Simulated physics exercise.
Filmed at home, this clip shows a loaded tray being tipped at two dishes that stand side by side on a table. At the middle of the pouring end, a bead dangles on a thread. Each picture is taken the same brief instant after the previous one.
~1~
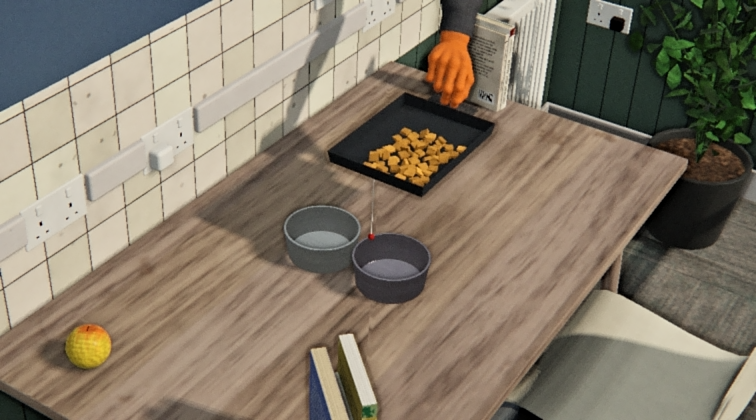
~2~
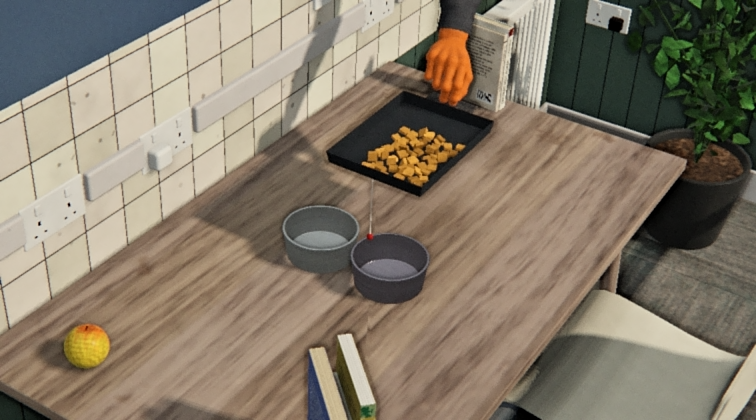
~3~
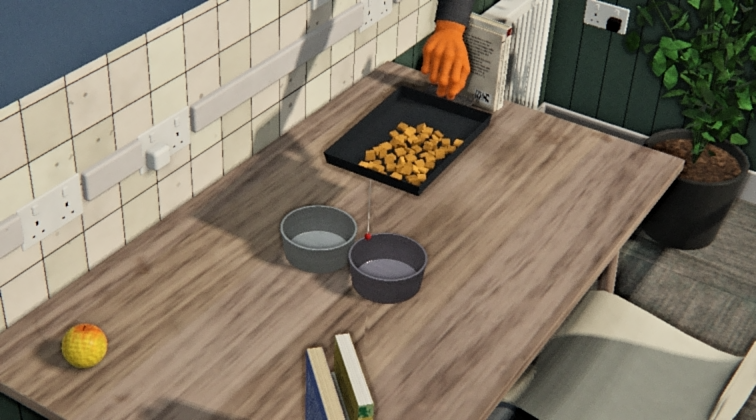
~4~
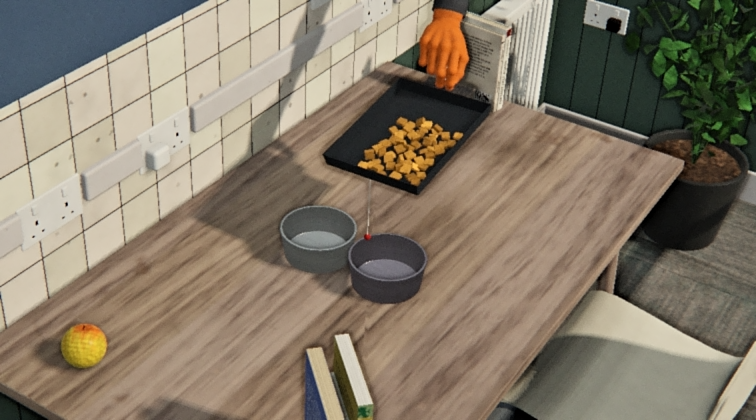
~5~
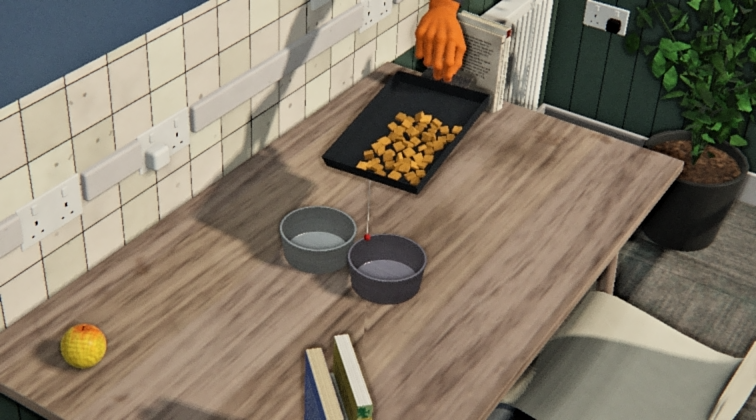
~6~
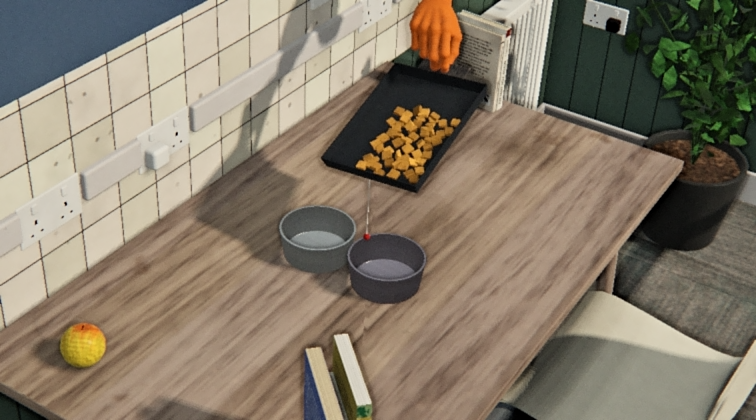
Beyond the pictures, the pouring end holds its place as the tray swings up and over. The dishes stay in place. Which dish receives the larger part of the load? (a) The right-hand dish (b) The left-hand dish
Option b: The left-hand dish.
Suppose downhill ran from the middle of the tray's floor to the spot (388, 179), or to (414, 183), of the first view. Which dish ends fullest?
The first try: The right-hand dish. The second: Right.
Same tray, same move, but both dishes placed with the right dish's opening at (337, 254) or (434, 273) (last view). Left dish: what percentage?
It works out to 0 percent and then 30 percent.
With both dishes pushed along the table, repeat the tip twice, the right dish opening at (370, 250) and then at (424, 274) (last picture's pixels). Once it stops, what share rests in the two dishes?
First about 60, then 60 per cent.
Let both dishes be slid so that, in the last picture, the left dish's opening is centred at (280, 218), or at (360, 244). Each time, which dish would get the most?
With the dishes at the first place it's the right-side dish, and at the second it's the left-side dish.
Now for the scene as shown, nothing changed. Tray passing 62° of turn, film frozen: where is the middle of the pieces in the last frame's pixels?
Roughly at (367, 155).
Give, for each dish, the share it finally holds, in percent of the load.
Per hundred pieces: Left dish roughly 50, right dish roughly 10.
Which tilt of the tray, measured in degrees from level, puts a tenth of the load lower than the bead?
I'd put it at about 85 degrees.
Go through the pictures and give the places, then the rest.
The first picture shows corners of the pouring end (331, 151) and (422, 186), level; middle of the load (413, 154), cereal squares; left dish (301, 256); right dish (371, 286); bead on its thread (371, 237).
The second picture shows corners of the pouring end (329, 151) and (421, 185), level; middle of the load (411, 153).
The third picture shows corners of the pouring end (327, 152) and (418, 185), tipped barely, lowest at the left corner; middle of the load (409, 151).
The fourth picture shows corners of the pouring end (326, 154) and (417, 185), tipped a little, lowest at the left corner; middle of the load (409, 147).
The fifth picture shows corners of the pouring end (325, 156) and (416, 185), tipped a little, lowest at the left corner; middle of the load (408, 144).
The sixth picture shows corners of the pouring end (324, 157) and (414, 184), tipped clearly, lowest at the left corner; middle of the load (406, 140); left dish (296, 256); right dish (366, 286).
Just after the last frame, tray tipped steeply; every one on the tray.
A moment on, tray tipped right over; the larger part on the tray; just a few in the right dish; about a tenth in the left dish; about a tenth outside both; just a few in the air.
Further on, tray tipped past a quarter turn; about a tenth in the right dish; roughly half in the left dish; roughly a third outside both.
When it is over, tray tipped past a quarter turn; about a tenth in the right dish; roughly half in the left dish; roughly a third outside both.
